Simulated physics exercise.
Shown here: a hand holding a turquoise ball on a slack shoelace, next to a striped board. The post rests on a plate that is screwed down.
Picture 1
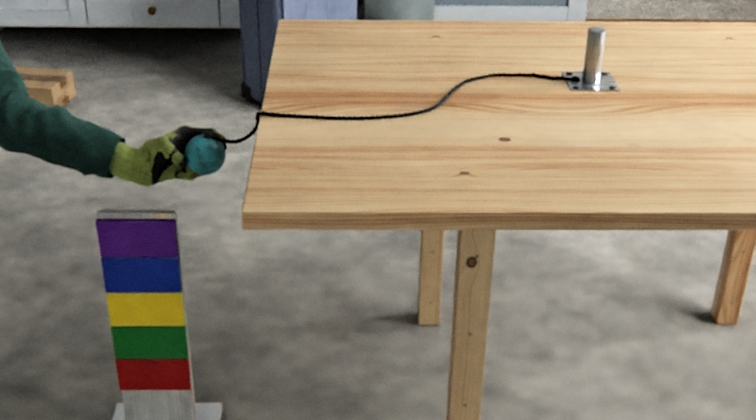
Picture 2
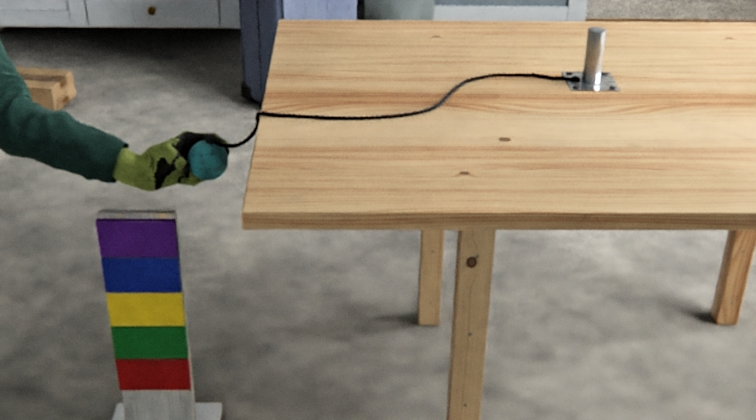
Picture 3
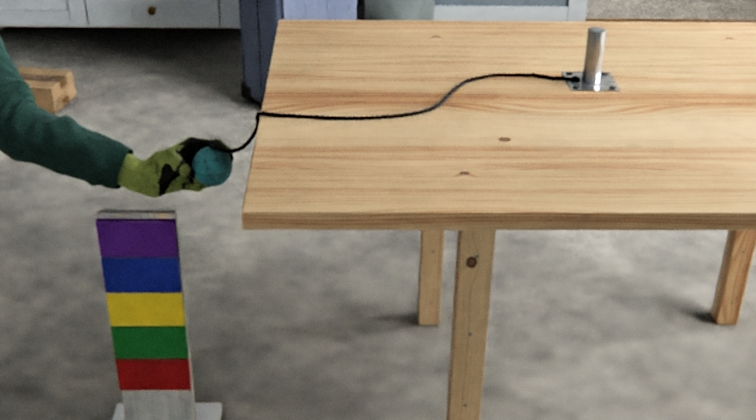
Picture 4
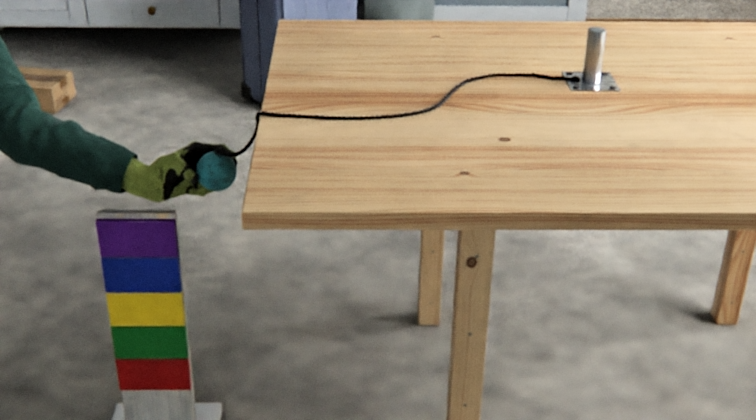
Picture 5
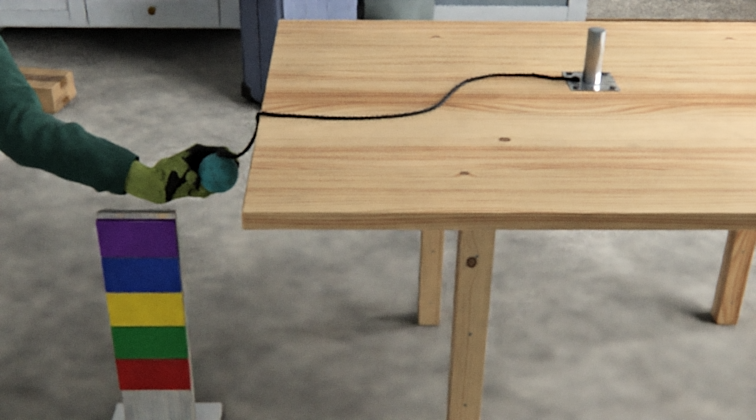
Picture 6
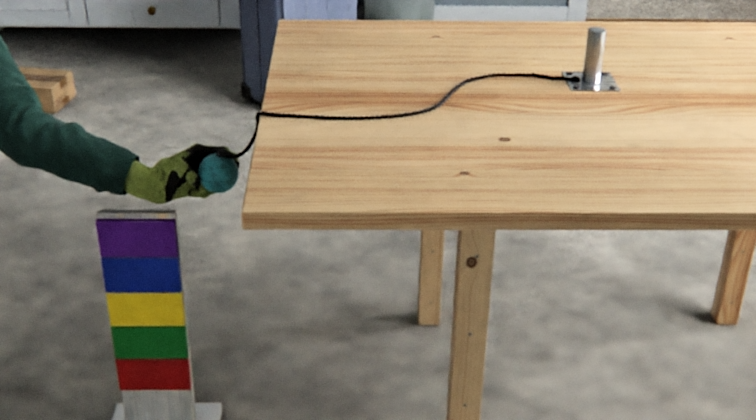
A gloved hand held a turquoise ball on a slack black cord tied to a metal post on a wooden table, moved it slightly right and down beside the table's edge, then kept still.
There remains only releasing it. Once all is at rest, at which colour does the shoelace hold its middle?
At purple.
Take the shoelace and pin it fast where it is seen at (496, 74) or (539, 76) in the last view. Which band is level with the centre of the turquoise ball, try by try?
Try one: Purple. Try two: Purple.
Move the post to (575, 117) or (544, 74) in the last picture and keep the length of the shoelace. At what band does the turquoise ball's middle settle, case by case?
Answer, in order: Blue, blue.
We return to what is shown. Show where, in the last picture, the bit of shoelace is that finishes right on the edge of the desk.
Go for the one at (306, 117).
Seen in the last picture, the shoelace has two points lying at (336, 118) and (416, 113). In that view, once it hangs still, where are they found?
Around (288, 107); the other one around (366, 100).
Early on, ball near (283, 229); level with purple.
Midway, ball near (241, 234); level with purple.
Finally, ball near (273, 236); level with purple. Its middle rests at the purple band.
